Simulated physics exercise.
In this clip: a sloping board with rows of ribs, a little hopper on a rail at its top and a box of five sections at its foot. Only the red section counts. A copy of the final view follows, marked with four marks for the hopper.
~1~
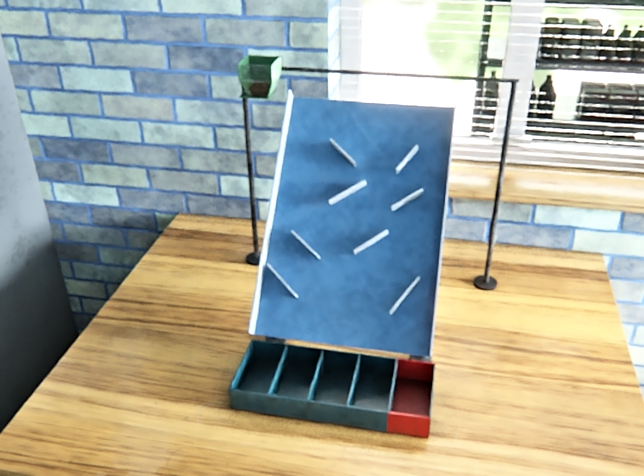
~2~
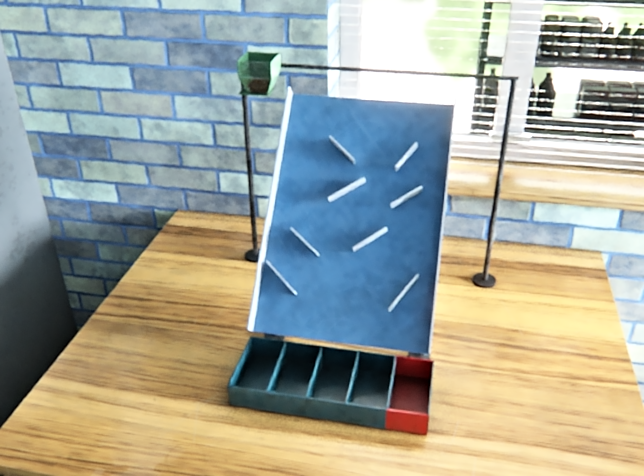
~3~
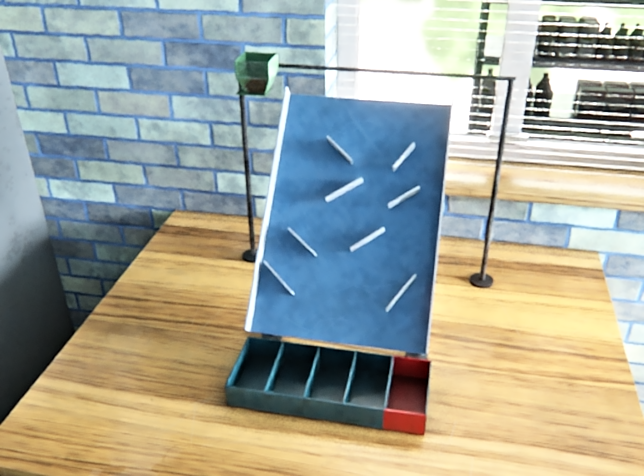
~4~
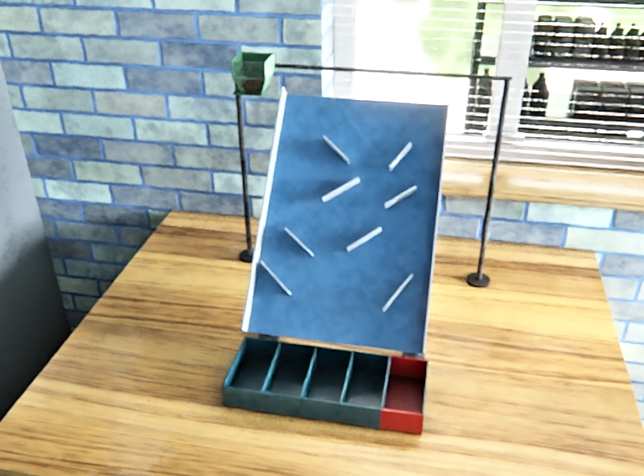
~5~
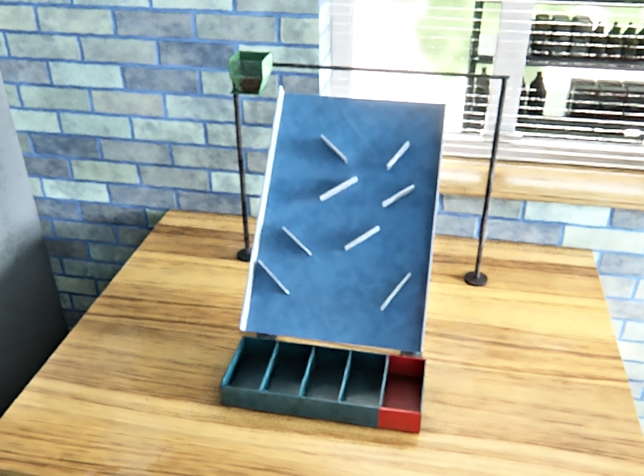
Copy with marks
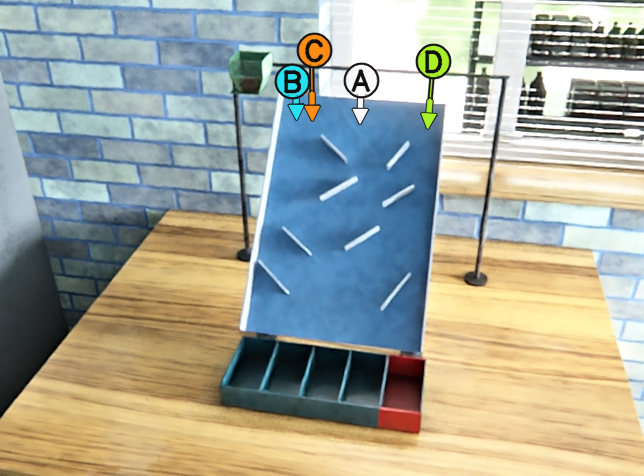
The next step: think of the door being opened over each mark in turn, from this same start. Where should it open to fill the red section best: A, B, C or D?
Go for D.
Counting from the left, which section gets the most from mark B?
The third from the left.
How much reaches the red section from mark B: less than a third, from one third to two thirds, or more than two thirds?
Less than a third.
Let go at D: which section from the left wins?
The fifth.
On the marked copy, mark A meets the board at (360, 118); mark B meets the board at (296, 114); mark C meets the board at (312, 115); mark D meets the board at (428, 123).
For mark A, a stray few in the red section, most in other sections, a small part outside the box.
For mark B, a stray few in the red section, most in other sections, a small part outside the box.
For mark C, a stray few in the red section, most in other sections, about a quarter outside the box.
For mark D, about a third in the red section, about a third in other sections, about a quarter outside the box.
